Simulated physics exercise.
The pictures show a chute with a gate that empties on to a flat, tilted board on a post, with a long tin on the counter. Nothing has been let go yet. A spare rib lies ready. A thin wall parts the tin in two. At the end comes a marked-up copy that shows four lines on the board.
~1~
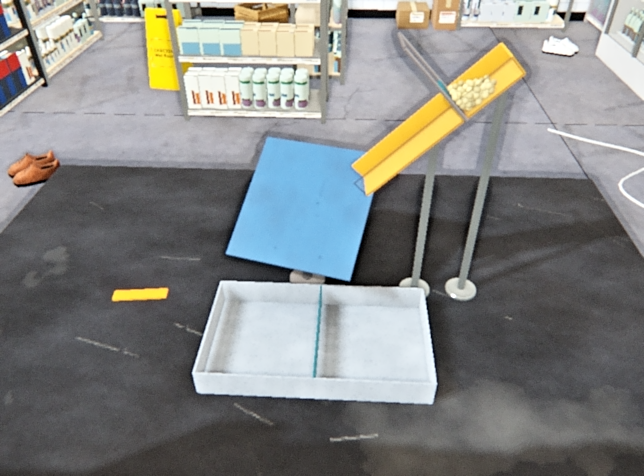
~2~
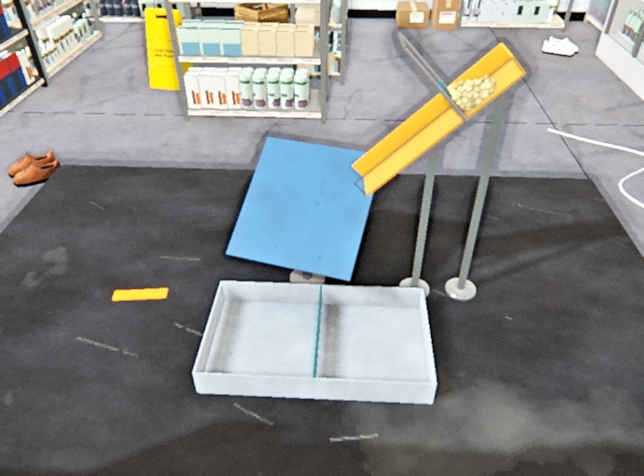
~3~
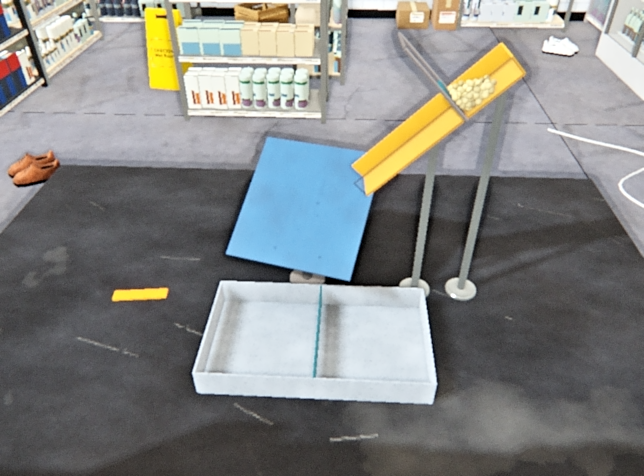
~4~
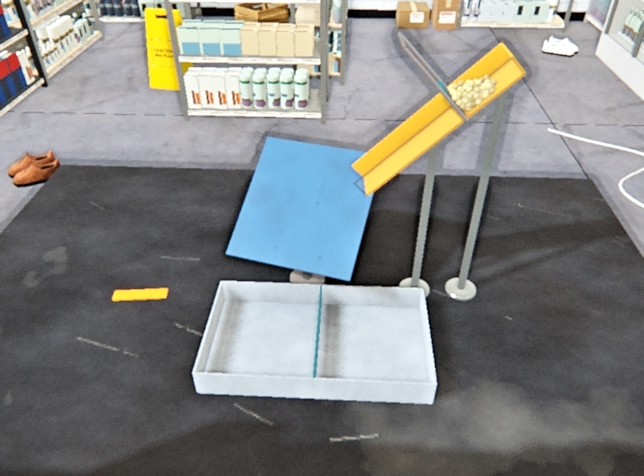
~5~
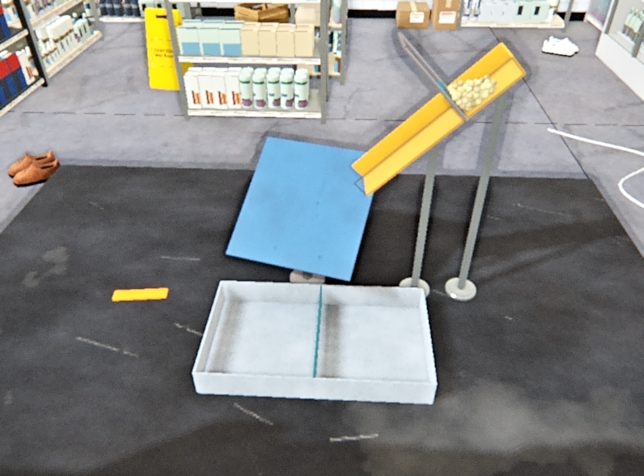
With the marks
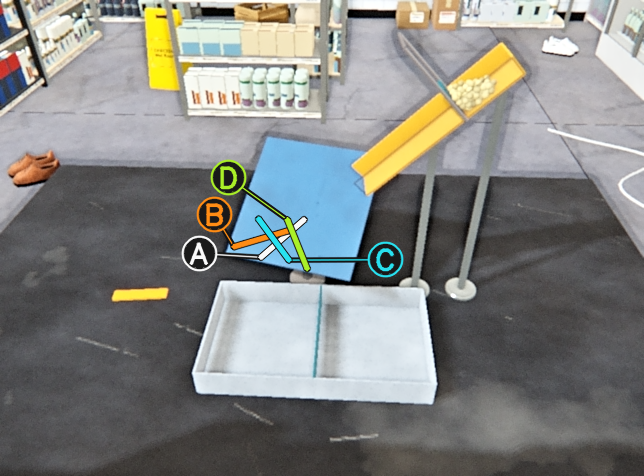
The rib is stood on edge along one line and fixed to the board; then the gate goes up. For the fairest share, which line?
It is D.
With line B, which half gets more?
The left half.
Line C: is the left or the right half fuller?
The left half.
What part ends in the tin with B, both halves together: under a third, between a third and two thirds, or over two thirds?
Line B gives over two thirds.
On the marked copy, line A from (304, 219) to (260, 257); line B from (288, 230) to (233, 246); line C from (258, 218) to (288, 260); line D from (287, 219) to (307, 268).
For line A, of what is caught, nearly all in the left half, a stray few in the right.
For line B, of what is caught, nearly all in the left half, a stray few in the right.
For line C, of what is caught, nearly all in the left half, a small part in the right.
For line D, of what is caught, about half in the left half, about half in the right.
